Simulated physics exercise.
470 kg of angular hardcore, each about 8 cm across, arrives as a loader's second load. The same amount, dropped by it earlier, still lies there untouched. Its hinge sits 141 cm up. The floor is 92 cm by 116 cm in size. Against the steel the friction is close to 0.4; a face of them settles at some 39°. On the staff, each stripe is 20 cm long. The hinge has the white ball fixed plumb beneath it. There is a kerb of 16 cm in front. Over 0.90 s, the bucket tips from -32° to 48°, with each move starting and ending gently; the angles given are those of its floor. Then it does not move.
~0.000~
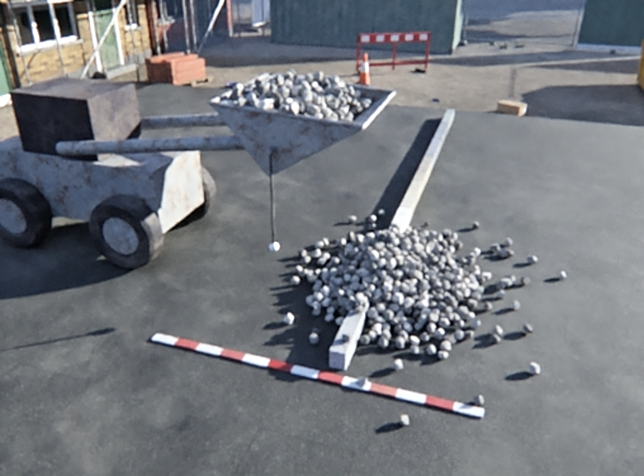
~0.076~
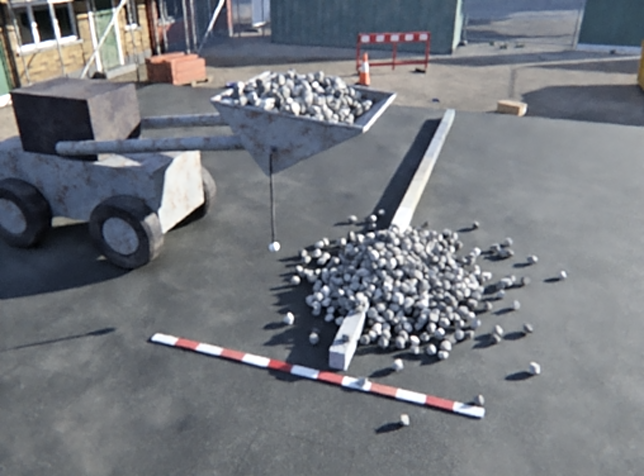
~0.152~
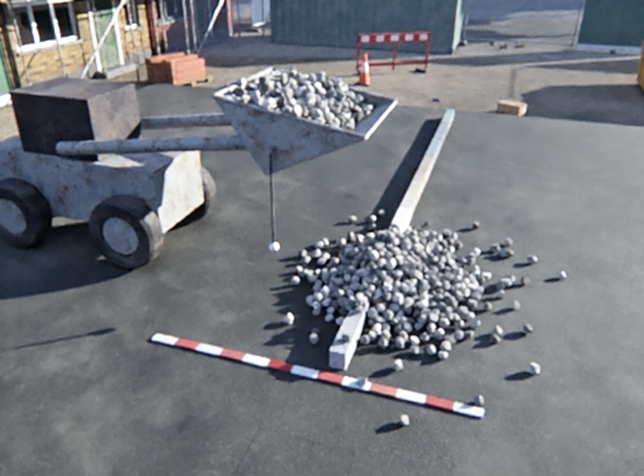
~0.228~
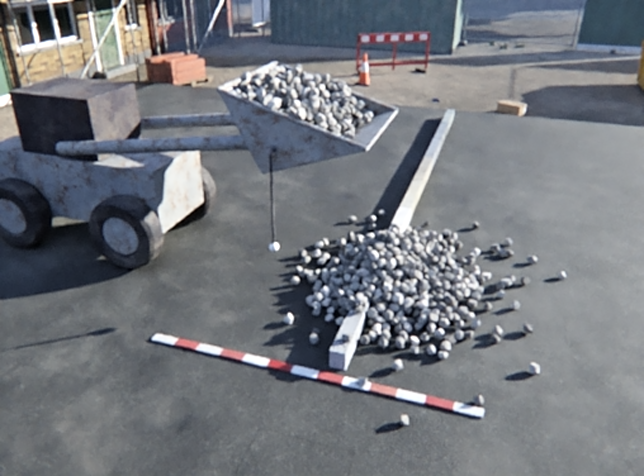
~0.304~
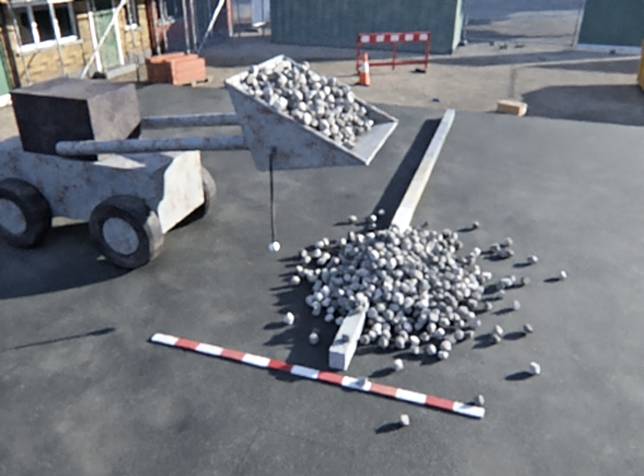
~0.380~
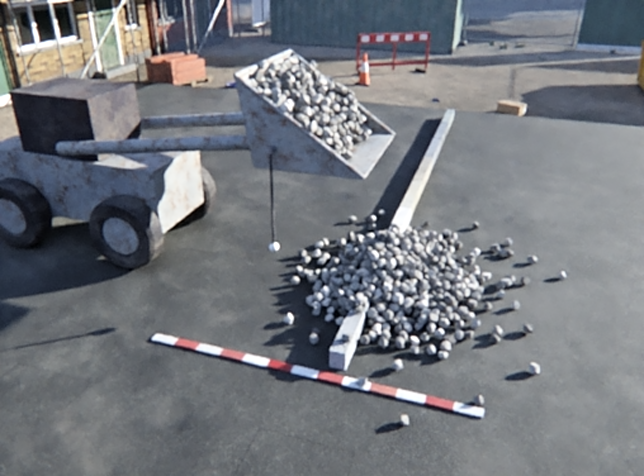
The loader's raised bucket of grey stones tilts steadily downward to the right above a kerb.
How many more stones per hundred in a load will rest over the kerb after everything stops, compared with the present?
I would say 39 per hundred.
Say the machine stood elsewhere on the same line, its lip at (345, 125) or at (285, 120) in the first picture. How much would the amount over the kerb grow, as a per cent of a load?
Case one about 20 %, case two about 0 %.
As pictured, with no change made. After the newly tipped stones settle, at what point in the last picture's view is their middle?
Near (368, 261).
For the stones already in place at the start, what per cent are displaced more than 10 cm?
I'd say roughly 10 per cent of them.
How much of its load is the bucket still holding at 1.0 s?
About 55 per cent.
After 0.7 s the floor is at 36°; in per cent of one load, 99 in the bucket, 33 on this side of the kerb, 68 over the kerb; the foremost stones are at (527, 290).
After 1.0 s the floor is at 48°; in per cent of one load, 56 in the bucket, 75 on this side of the kerb, 70 over the kerb; the foremost stones are at (527, 290).
After 1.4 s the floor is at 48°; in per cent of one load, 6 in the bucket, 101 on this side of the kerb, 95 over the kerb; the foremost stones are at (527, 290).
After 4.1 s the floor is at 48°; in per cent of one load, 0 in the bucket, 94 on this side of the kerb, 107 over the kerb; the foremost stones are at (543, 315). Net gain over the kerb, 39.
